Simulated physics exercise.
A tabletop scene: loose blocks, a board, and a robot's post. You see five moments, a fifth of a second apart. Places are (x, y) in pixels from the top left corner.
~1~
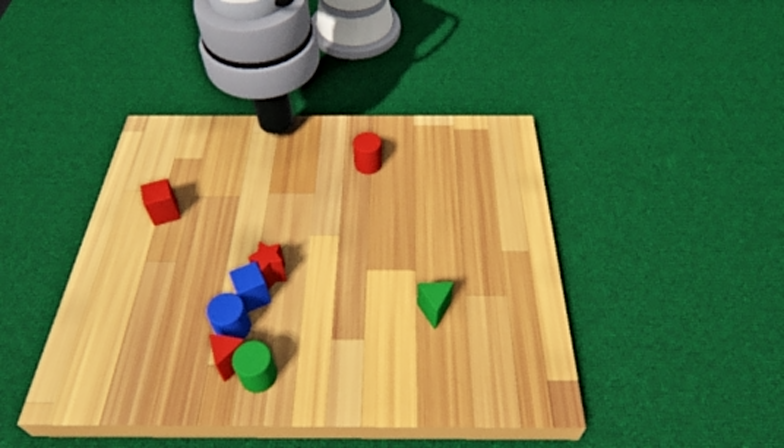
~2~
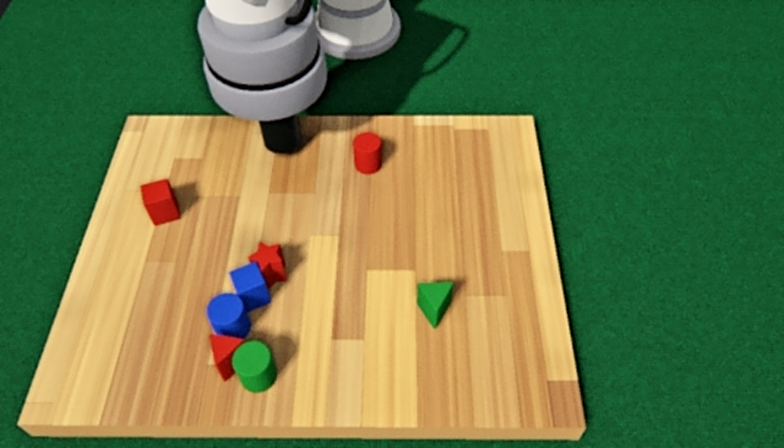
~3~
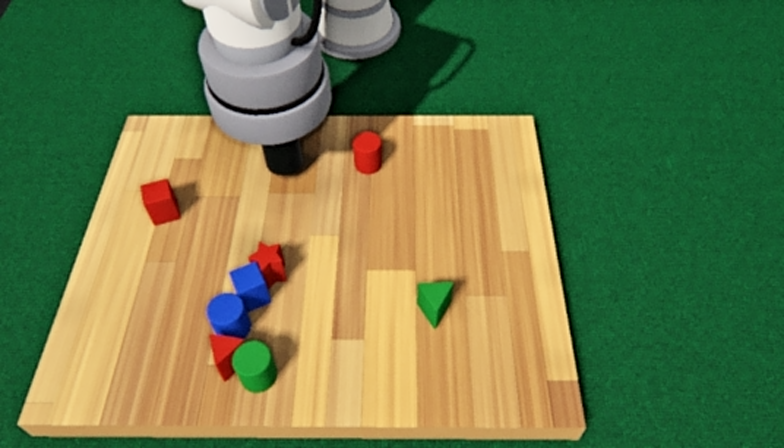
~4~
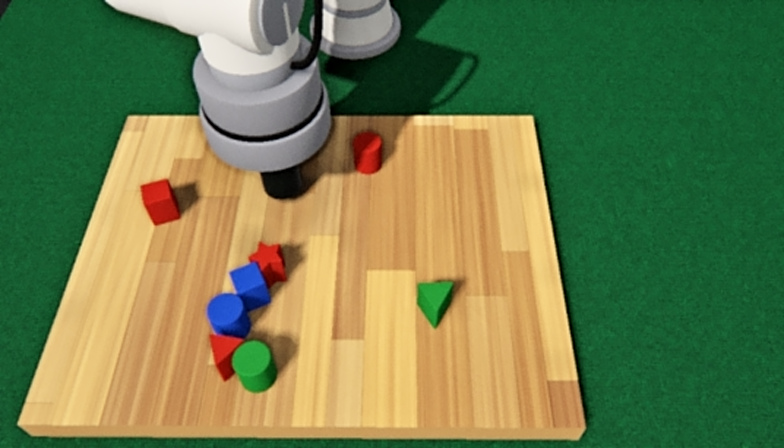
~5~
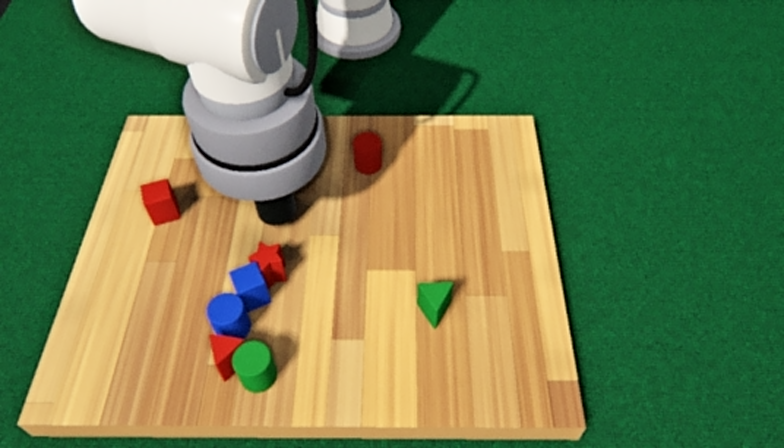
The footage shows a robot arm with a dark post moving down over a wooden board toward the viewer, drifting slightly right and then back left, while the scattered red, blue and green blocks stay still.
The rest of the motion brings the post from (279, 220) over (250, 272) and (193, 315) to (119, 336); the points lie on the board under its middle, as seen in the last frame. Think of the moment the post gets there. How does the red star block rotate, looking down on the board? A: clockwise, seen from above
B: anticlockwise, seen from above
B (anticlockwise, seen from above)
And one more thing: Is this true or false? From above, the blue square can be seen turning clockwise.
True.
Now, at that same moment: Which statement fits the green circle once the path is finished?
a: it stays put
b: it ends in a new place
(a)
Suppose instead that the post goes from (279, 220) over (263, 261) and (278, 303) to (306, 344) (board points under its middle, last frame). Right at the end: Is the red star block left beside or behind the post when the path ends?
Final answer: No.
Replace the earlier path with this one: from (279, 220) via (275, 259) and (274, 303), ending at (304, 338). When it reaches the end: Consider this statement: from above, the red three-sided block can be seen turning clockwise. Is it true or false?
That statement is not accurate.
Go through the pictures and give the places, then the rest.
Post's lower end at (276, 122); red three-sided block at (223, 345); blue circle at (225, 308); blue square at (247, 277); green circle at (251, 358); red star block at (266, 254), in the first frame.
Post at (282, 141); blocks still, in the second frame.
Post at (284, 162); blocks still, in the third frame.
Post at (282, 186); blocks still, in the fourth frame.
Post at (277, 211); red three-sided block at (223, 345); blue circle at (225, 308); blue square at (247, 277); green circle at (251, 358); red star block at (266, 254), in the fifth frame.
What follows on the original path. One third of the way, post at (246, 264); blue circle at (220, 313); blue square at (251, 290), turned 50° clockwise; red star block at (270, 265), turned 70° anticlockwise.
Two thirds of the way, post at (187, 307); blue circle at (220, 314); blue square at (252, 291), turned 50° clockwise; red star block at (270, 265), turned 75° anticlockwise.
At the end, post at (114, 329); red three-sided block still; blue circle at (220, 314); blue square at (252, 291), turned 50° clockwise; green circle still; red star block at (270, 265), turned 75° anticlockwise.
